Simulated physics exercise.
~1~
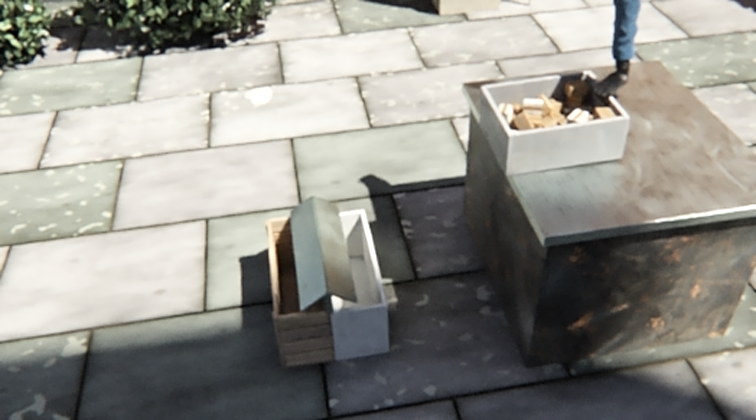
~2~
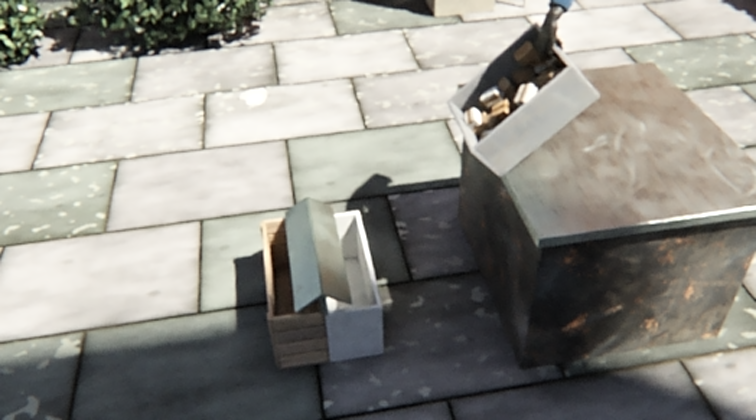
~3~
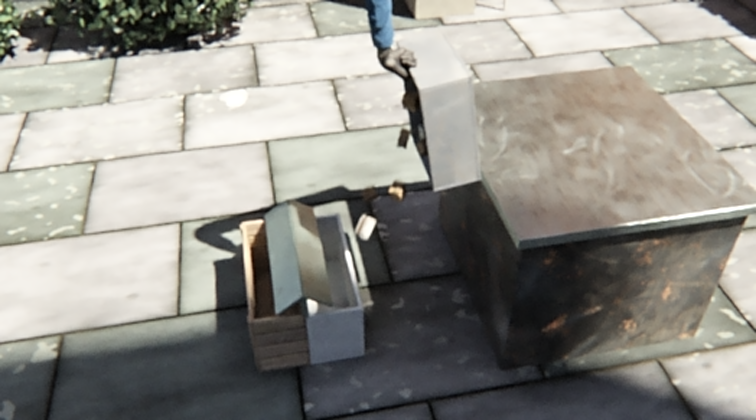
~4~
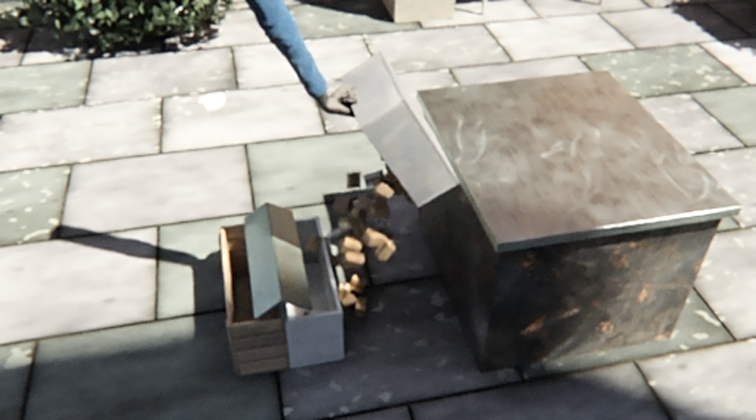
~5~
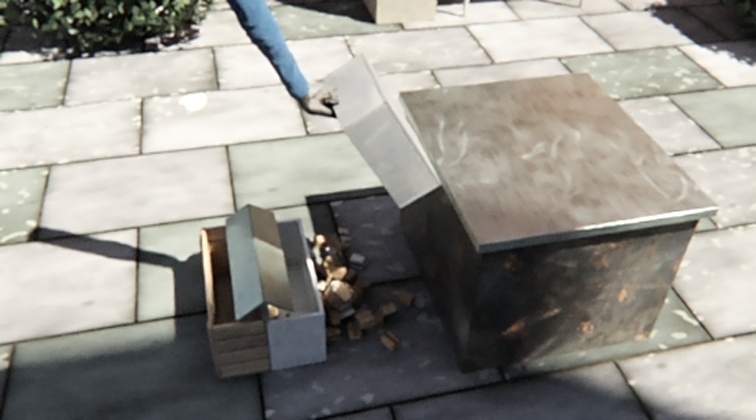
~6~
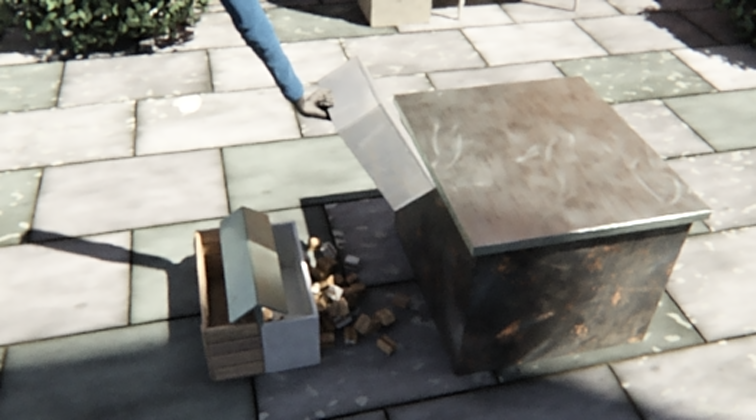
On a paved patio, a hand tips a grey crate, spilling most parcels short of the white trough.
